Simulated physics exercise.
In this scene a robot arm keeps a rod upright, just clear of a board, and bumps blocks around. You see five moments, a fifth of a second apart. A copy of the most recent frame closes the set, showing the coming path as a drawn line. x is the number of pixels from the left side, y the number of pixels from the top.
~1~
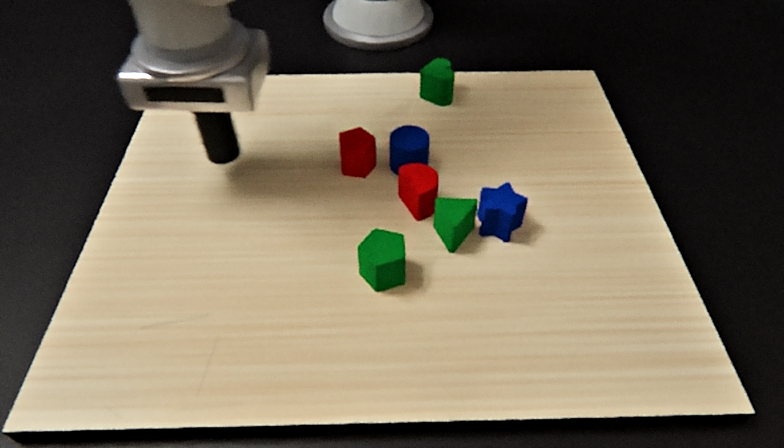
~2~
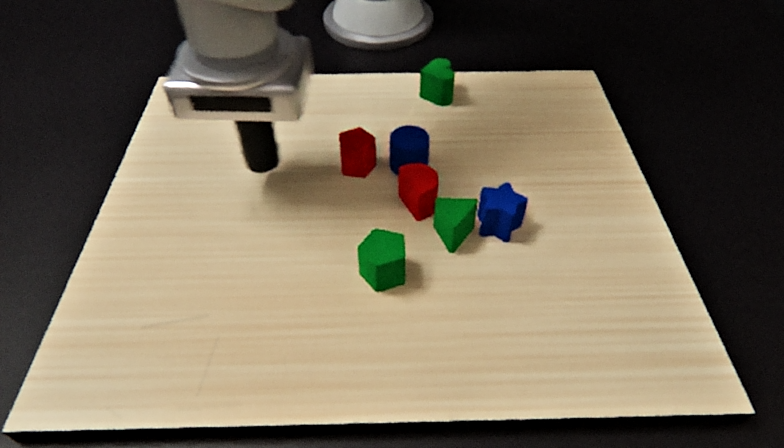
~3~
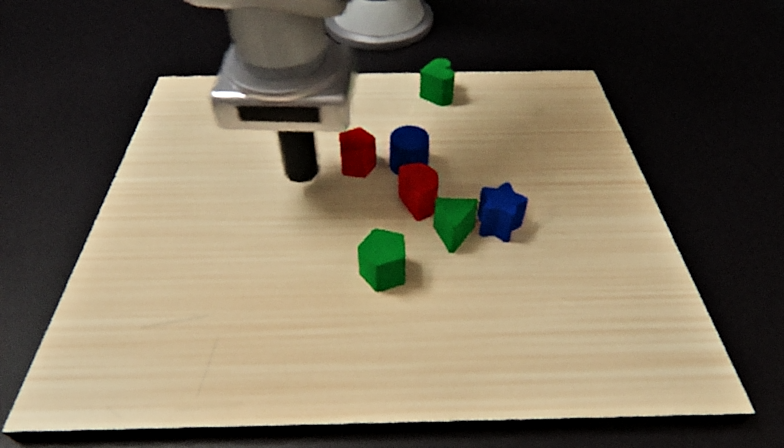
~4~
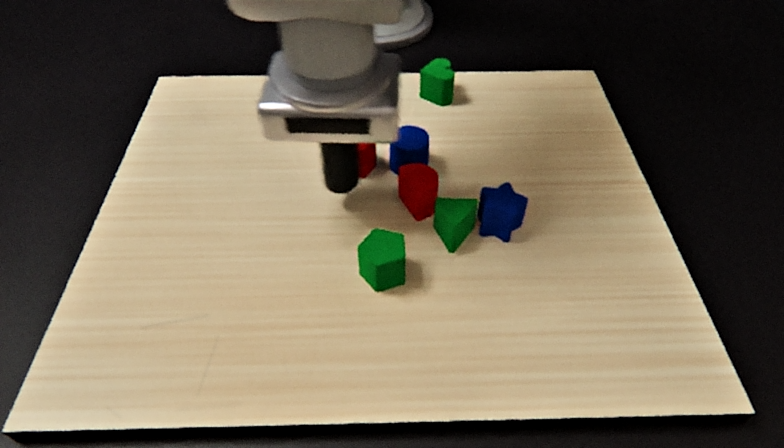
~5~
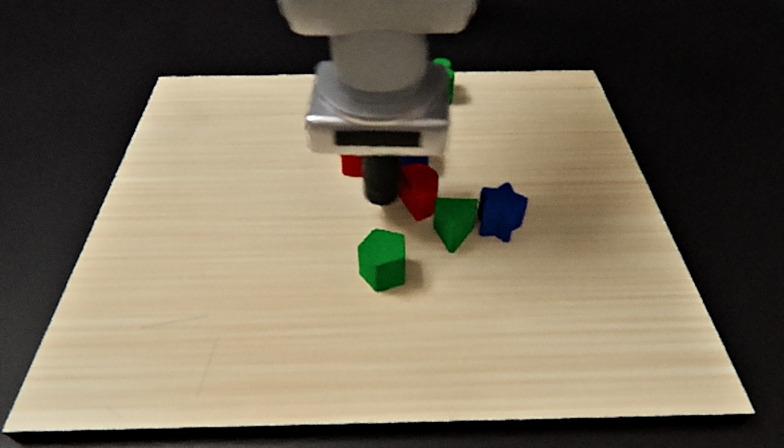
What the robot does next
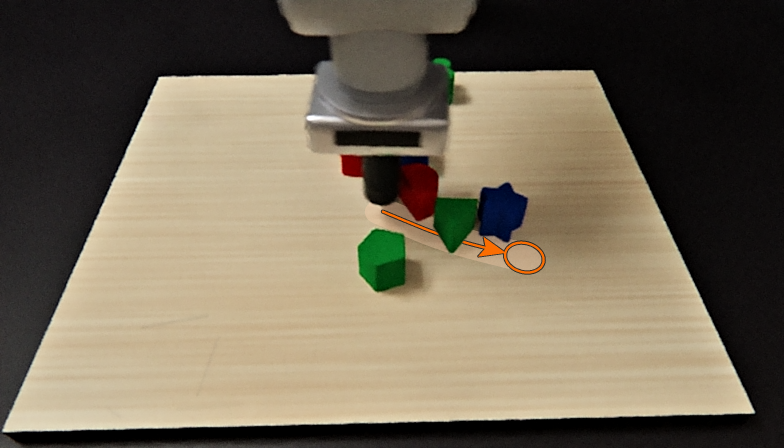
A grey and white robot arm with a dark rod pointing down hangs over a pale wooden board on a black surface, seen from above at an angle. Red, blue and green blocks sit around the board's middle, with a green one near the far edge and a blue star to the right. The arm moves steadily rightward and slightly nearer, partly covering some blocks, while the blocks and camera stay still.
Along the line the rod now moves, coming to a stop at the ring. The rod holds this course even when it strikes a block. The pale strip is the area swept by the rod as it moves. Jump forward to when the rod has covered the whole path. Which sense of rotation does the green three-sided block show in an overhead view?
With the clock.
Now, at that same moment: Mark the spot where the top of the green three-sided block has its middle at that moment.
It should be at (566, 243) by then.
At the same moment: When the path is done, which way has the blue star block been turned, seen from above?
From above, counter-clockwise.
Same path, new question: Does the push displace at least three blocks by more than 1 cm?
Going by the path, yes.
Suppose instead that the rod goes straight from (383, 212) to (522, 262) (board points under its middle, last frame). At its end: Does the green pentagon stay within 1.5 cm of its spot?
Yes, it checks out.
Drawn move, from (383, 212) via (449, 238), ending at (524, 257).
The first path, step by step. One third of the way, rod (427, 212); red D-shaped block (440, 178), turned 65° anticlockwise; green three-sided block (467, 211).
Two thirds of the way, rod (478, 228); red D-shaped block (440, 178), turned 65° anticlockwise; green three-sided block (514, 228), turned 35° clockwise; blue star block (526, 203), turned 65° anticlockwise.
At the end, rod (529, 240); green pentagon still; red D-shaped block (440, 178), turned 65° anticlockwise; green three-sided block (566, 243), turned 50° clockwise; blue star block (546, 201), turned 110° anticlockwise.
